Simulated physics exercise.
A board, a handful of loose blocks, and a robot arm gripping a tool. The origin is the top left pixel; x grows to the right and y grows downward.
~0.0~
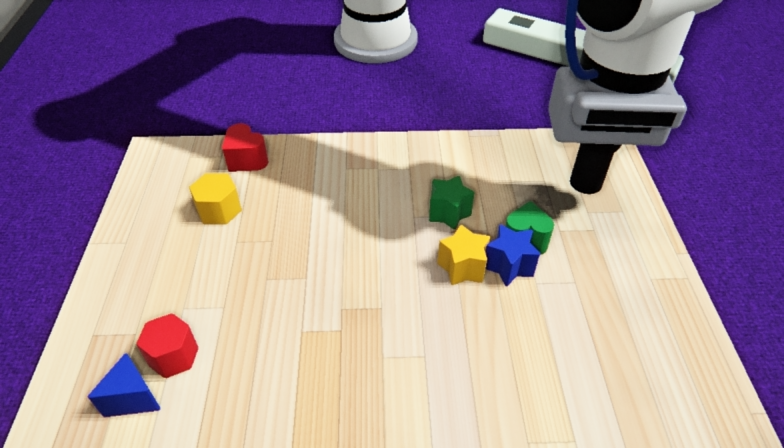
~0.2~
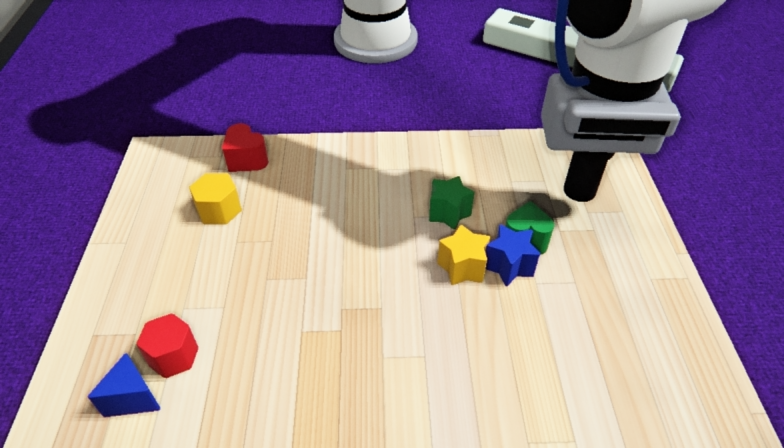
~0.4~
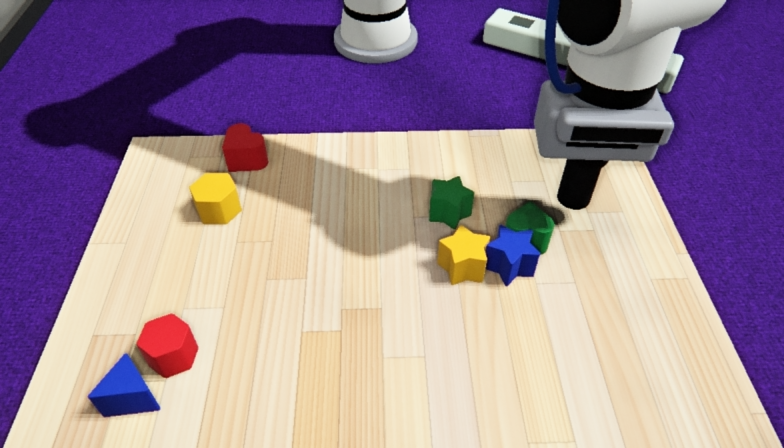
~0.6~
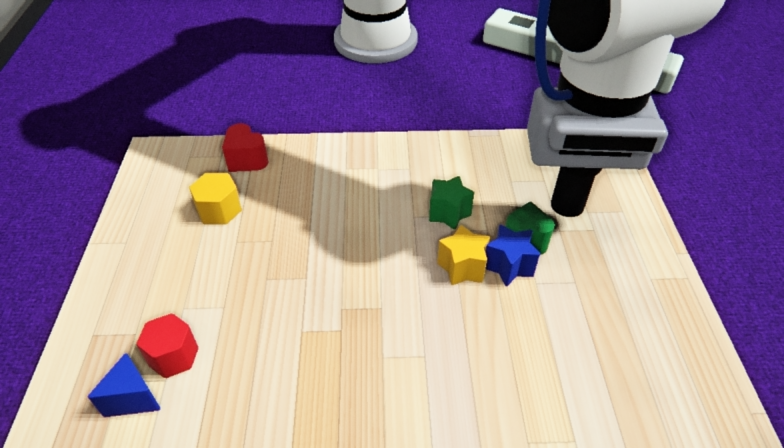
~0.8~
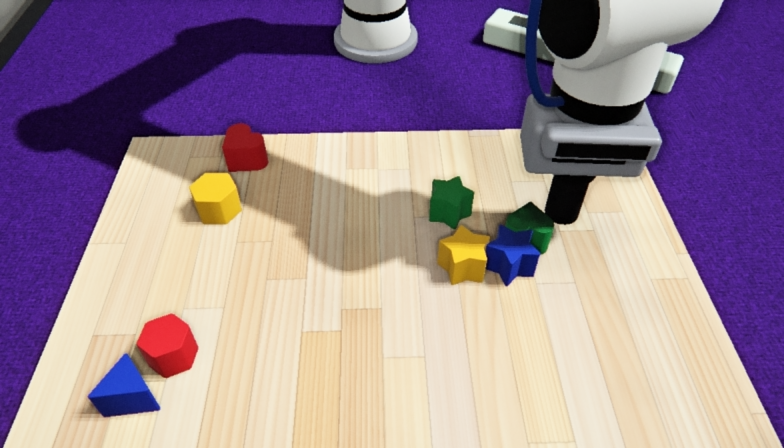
A robot arm holding a black tool moved slowly down and slightly left toward the green heart-shaped block, near three star-shaped blocks on a wooden board, while all the blocks stayed still.
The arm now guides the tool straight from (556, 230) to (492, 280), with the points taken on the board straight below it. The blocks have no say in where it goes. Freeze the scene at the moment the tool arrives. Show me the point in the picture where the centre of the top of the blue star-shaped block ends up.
Its top middle will sit at (465, 282).
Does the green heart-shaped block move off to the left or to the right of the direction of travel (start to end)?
Seen from start to end, it moves right.
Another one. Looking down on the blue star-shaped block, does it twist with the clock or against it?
Verdict: Counterclockwise.
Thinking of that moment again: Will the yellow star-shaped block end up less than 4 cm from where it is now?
No, that is not what happens.
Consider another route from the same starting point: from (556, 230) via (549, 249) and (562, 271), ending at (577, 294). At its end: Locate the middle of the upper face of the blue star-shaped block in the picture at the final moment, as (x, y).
I'd expect the centre of its top face to be at (500, 254).
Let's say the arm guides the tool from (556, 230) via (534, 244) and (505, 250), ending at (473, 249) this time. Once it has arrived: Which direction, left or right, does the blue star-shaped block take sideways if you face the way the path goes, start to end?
It will end up to the left.
The first path, step by step. Halfway along, tool at (528, 238); yellow star-shaped block at (444, 252), turned 70° clockwise; blue star-shaped block at (485, 270), turned 25° anticlockwise; green heart-shaped block at (496, 238), turned 15° clockwise.
At the end, tool at (496, 263); green star-shaped block not moved; yellow star-shaped block at (420, 258), turned 115° clockwise; blue star-shaped block at (465, 282), turned 80° anticlockwise; green heart-shaped block at (461, 248), turned 40° clockwise.
